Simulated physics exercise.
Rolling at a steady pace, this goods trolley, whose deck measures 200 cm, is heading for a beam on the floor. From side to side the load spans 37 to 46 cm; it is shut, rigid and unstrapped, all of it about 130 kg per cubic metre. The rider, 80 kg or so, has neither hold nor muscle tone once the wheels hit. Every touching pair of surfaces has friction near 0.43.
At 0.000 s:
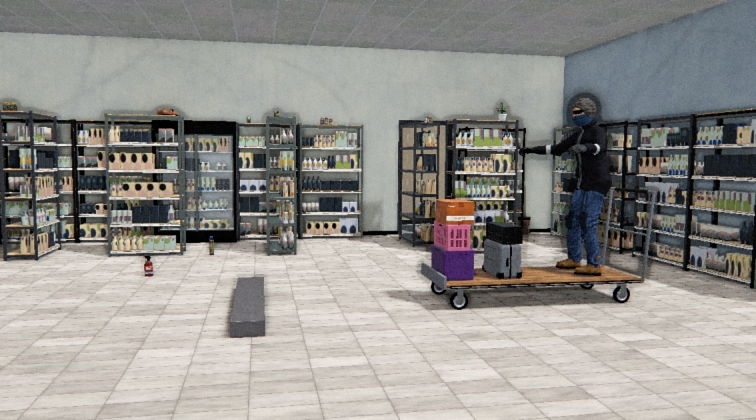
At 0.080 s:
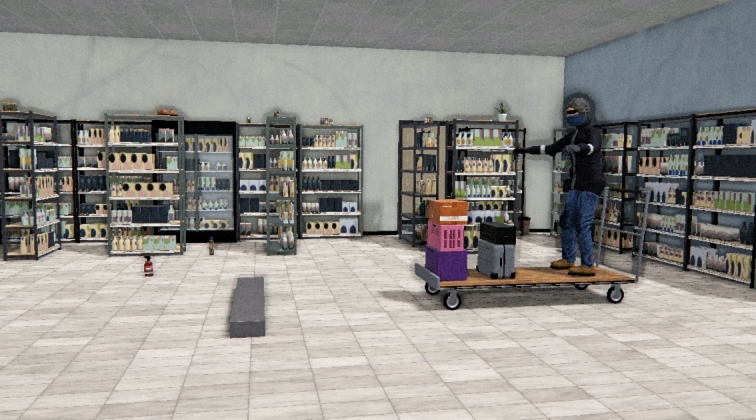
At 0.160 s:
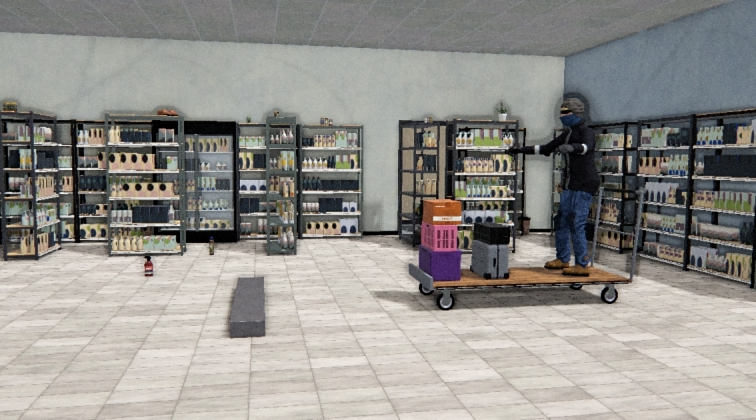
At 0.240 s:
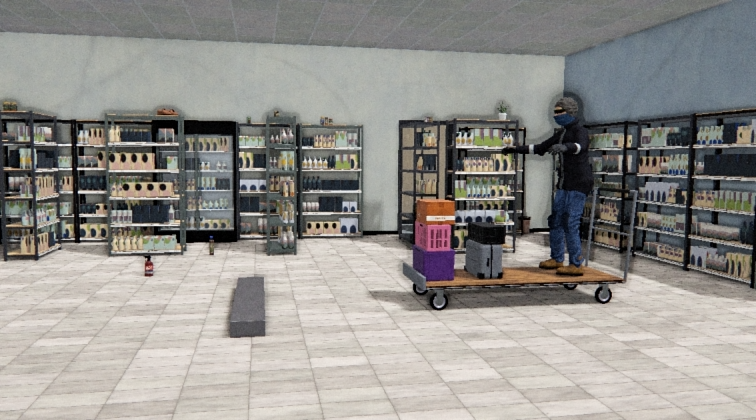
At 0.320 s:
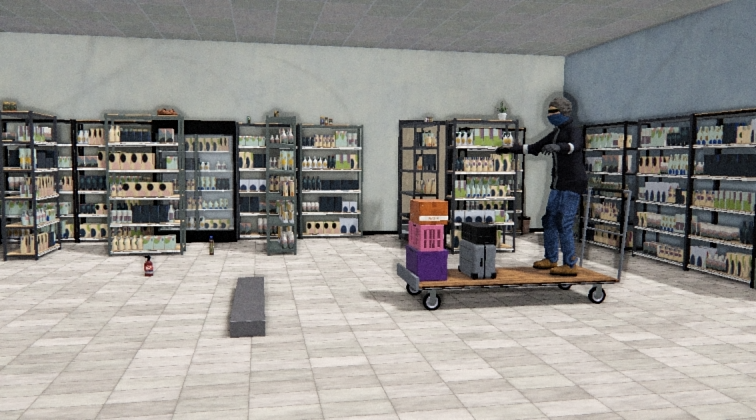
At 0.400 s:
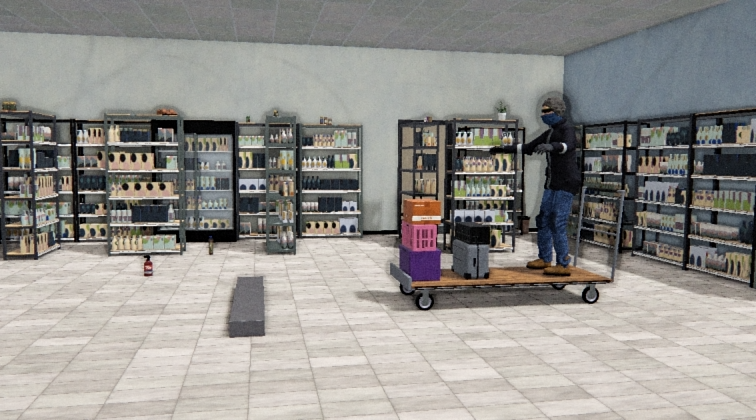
At the start, a masked figure in dark clothing stands on a flat trolley at the right, arms stretched out to the left, behind stacked crates and a dark case. The trolley then rolls slowly and steadily left across the tiled floor, carrying rider and load, while the shelves and grey beam remain still.
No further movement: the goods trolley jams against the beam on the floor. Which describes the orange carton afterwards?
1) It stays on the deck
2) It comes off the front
Option 1: It stays on the deck.
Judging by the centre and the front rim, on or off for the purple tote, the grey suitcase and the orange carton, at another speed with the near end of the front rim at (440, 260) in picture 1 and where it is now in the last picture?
Purple stays aboard, grey stays aboard, orange comes off.
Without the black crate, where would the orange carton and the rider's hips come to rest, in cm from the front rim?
The orange item would stop 10 centimetres behind the rim, with the hips 130 centimetres behind.
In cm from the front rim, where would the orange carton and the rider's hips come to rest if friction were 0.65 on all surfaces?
Rest positions: Orange 10 cm behind rim; hips 130 cm behind rim.
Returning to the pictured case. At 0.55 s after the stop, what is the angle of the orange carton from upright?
Roughly 0° off the vertical.
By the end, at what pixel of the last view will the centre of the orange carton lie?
(266, 213).
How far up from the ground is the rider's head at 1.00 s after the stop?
The head is some 70 cm up from the ground.
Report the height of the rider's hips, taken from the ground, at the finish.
The hips come to rest around 60 centimetres up.
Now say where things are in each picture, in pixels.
The first picture shows orange carton (454, 212), black crate (504, 233), rim corner (445, 286); 0 cm covered, 170 to go.
The second picture shows orange carton (448, 212), black crate (497, 233), rim corner (438, 286); 7 cm covered, 163 to go.
The third picture shows orange carton (442, 212), black crate (491, 233), rim corner (432, 286); 13 cm covered, 157 to go.
The fourth picture shows orange carton (435, 212), black crate (485, 233), rim corner (425, 286); 20 cm covered, 150 to go.
The fifth picture shows orange carton (428, 212), black crate (479, 233), rim corner (417, 286); 26 cm covered, 143 to go.
The sixth picture shows orange carton (422, 211), black crate (472, 233), rim corner (410, 286); 33 cm covered, 137 to go. Speed about 0.8 m/s.
Impact comes at 2.07 s.
After 2.32 s the orange carton is 12 cm behind the rim, tilted 0°, near (266, 213) in the last picture's view.
After 2.62 s the orange carton is 12 cm behind the rim, tilted 0°, near (266, 213) in the last picture's view.
After 3.07 s the orange carton is 12 cm behind the rim, tilted 0°, near (266, 213) in the last picture's view.
At rest, 3.3 s, nothing is past the rim; behind it, black crate, purple tote, pink crate, orange carton, grey suitcase and the rider's hips.
